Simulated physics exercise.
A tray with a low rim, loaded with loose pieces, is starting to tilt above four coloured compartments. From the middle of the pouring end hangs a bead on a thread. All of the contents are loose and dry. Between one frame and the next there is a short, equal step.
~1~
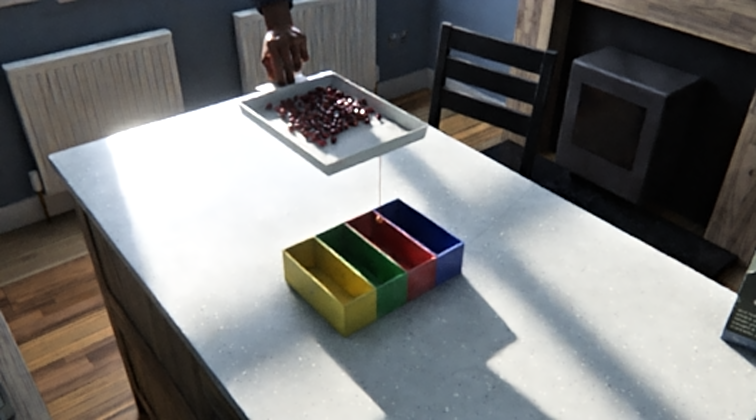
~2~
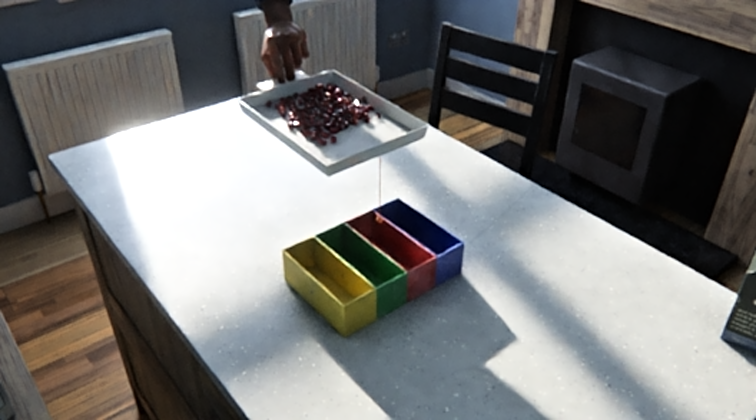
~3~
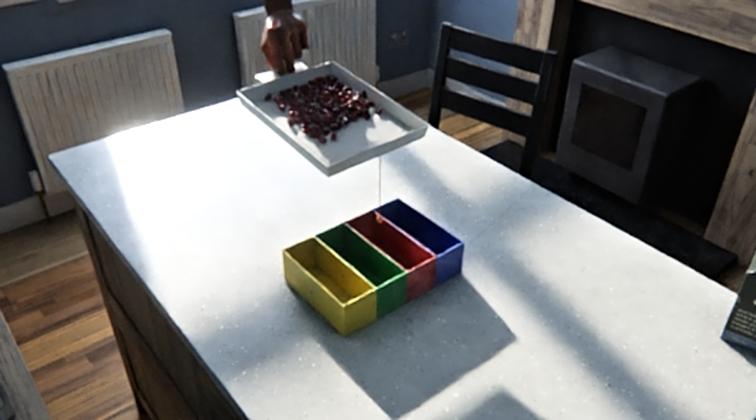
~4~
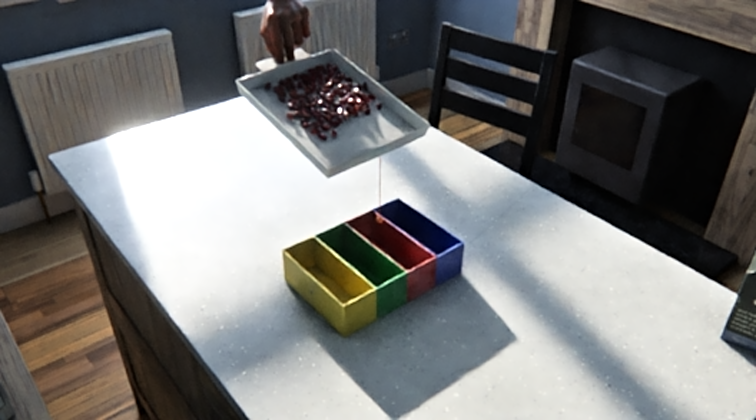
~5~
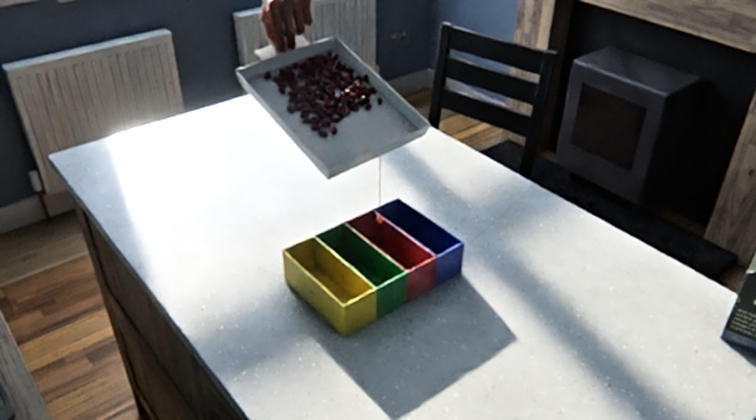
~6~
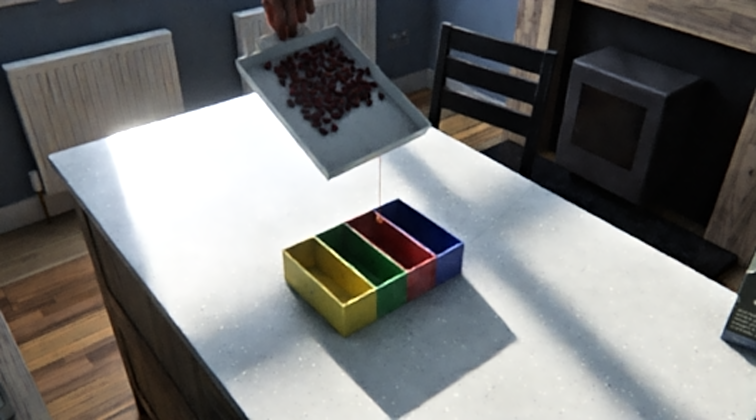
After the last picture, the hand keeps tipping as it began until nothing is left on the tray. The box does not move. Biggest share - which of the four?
Green.
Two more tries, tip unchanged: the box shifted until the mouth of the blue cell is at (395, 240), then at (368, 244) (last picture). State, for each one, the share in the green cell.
Roughly 20% first, roughly 0% second.
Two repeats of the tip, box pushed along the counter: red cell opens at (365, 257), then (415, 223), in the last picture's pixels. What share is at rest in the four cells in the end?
In order: 90 percent, then 70 percent.
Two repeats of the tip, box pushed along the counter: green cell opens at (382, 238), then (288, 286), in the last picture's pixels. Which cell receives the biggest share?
So the first one goes to yellow and the second to the blue one.
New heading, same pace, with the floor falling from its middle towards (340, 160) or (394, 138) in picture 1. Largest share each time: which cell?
First the cell in green, then the cell in blue.
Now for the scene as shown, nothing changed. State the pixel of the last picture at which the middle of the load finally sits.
I'd place the middle at about (374, 290).
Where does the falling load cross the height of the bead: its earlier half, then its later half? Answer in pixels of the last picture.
Early-half point (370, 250); late-half point (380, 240).
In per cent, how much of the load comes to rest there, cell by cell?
Shares in percent - yellow cell 20, green cell 40, red cell 30, blue cell 10.
Shortly afterwards, tray tipped steeply; all but a few on the tray; a little falling or outside the box.
Next, tray tipped past a quarter turn; the bulk on the tray; a little in the green cell; a little in the yellow cell; a little in the red cell; only a few in the blue cell; only a few falling or outside the box.
Some moments later, tray tipped past a quarter turn; near half in the green cell; near a quarter in the red cell; near a quarter in the yellow cell; a little in the blue cell; only a few falling or outside the box.
In the end, tray tipped past a quarter turn; near half in the green cell; near a quarter in the red cell; near a quarter in the yellow cell; a little in the blue cell; only a few outside the box.
